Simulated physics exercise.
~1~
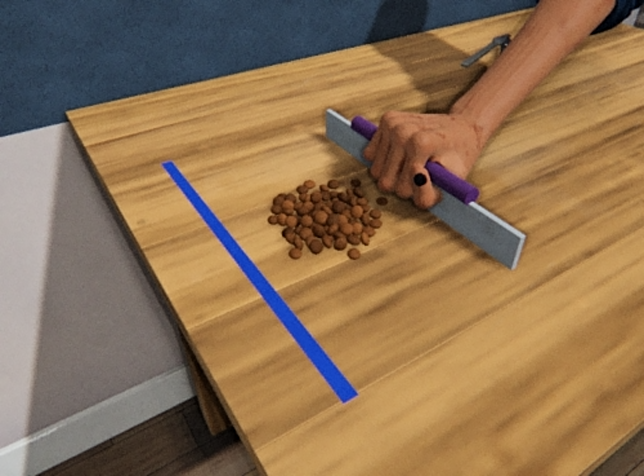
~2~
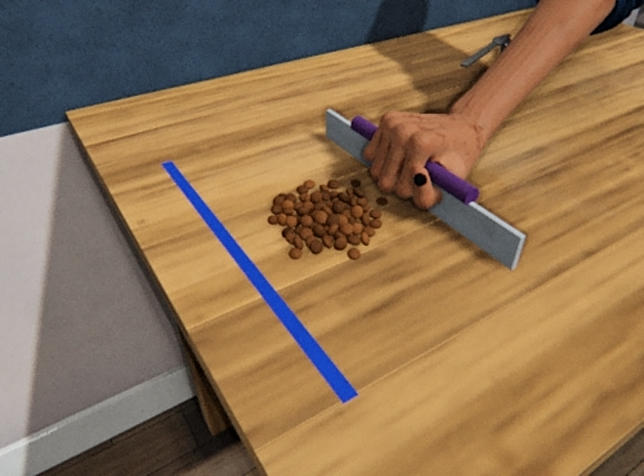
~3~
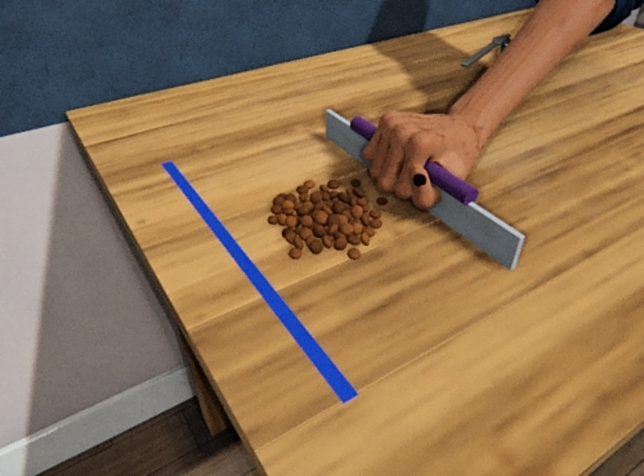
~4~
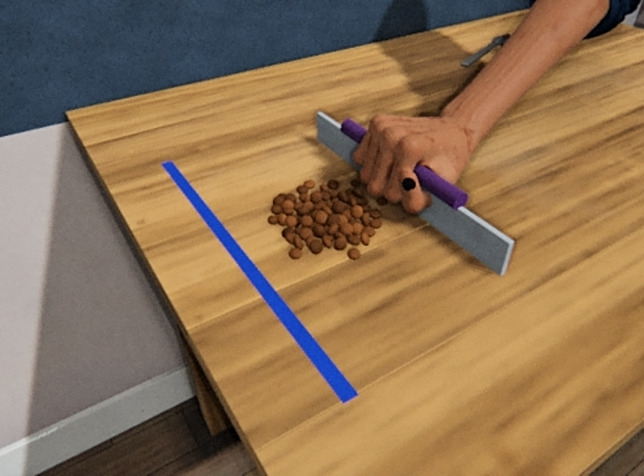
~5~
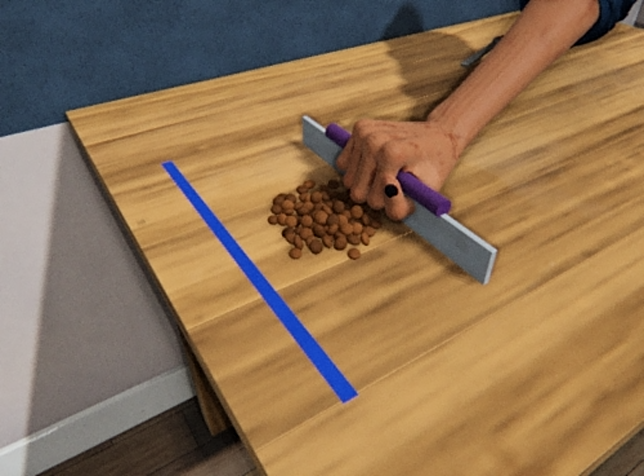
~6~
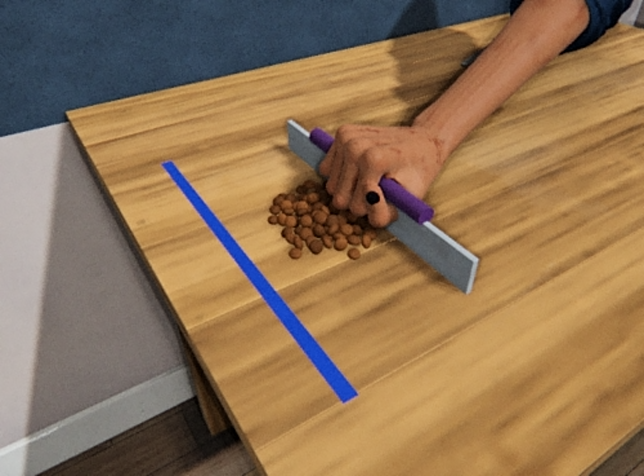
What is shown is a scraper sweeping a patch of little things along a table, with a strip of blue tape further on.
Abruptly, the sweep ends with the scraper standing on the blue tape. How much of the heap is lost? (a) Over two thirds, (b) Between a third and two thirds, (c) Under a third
c, under a third.
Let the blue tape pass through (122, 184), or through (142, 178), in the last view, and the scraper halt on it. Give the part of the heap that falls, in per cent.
About 100 and 60 per cent.
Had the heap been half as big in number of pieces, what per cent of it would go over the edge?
0 per cent or so.
Soon, scraper still moving, near (296, 201); heap all on the table, its front near (233, 262).
A while on, scraper stopped at the blue tape; heap a stray few over the edge.
Towards the end, scraper stopped at the blue tape; heap a small part over the edge.
Finally, scraper stopped at the blue tape; heap a small part over the edge.
